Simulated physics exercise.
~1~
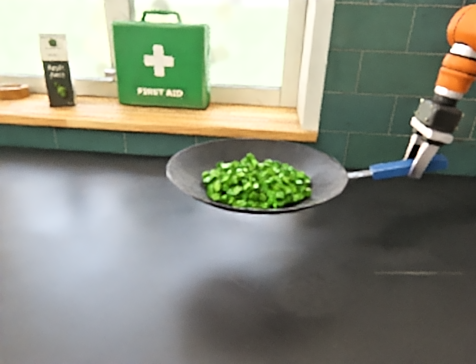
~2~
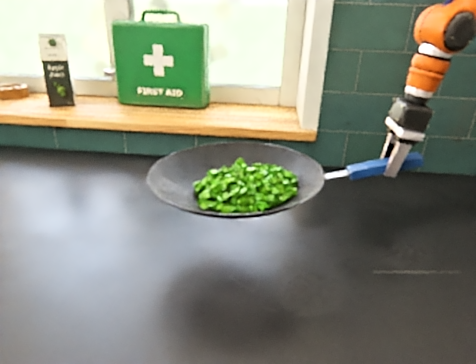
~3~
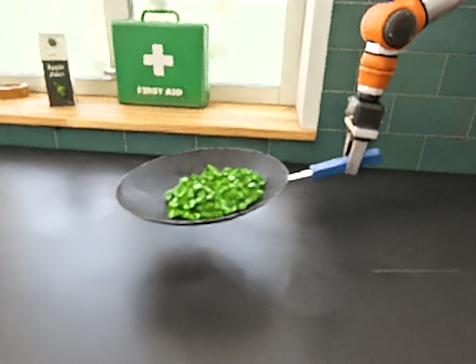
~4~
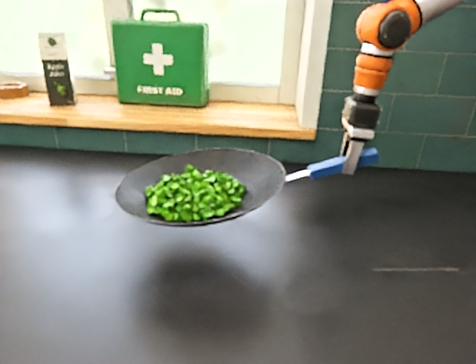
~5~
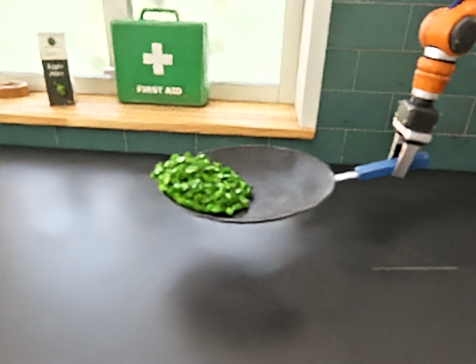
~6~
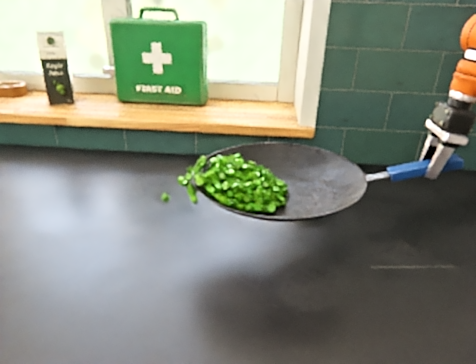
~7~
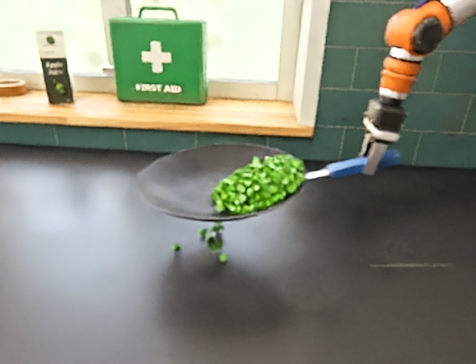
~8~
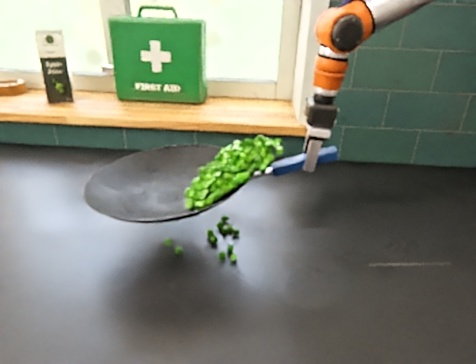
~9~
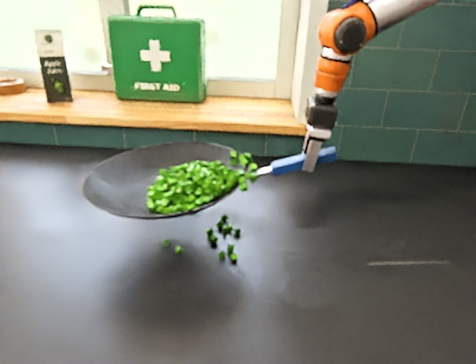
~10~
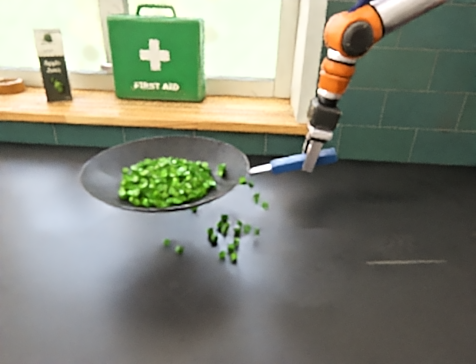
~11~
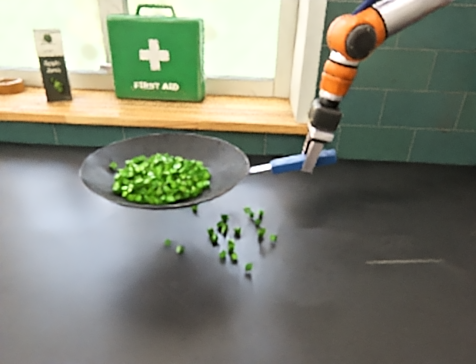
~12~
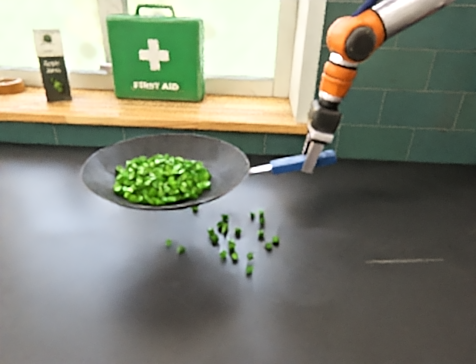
A robot arm held a dark wok of chopped green vegetables above a black counter, swung it left, then right, then left again, spilling some pieces over the rim, and finally held still with most still in the wok and some scattered below.
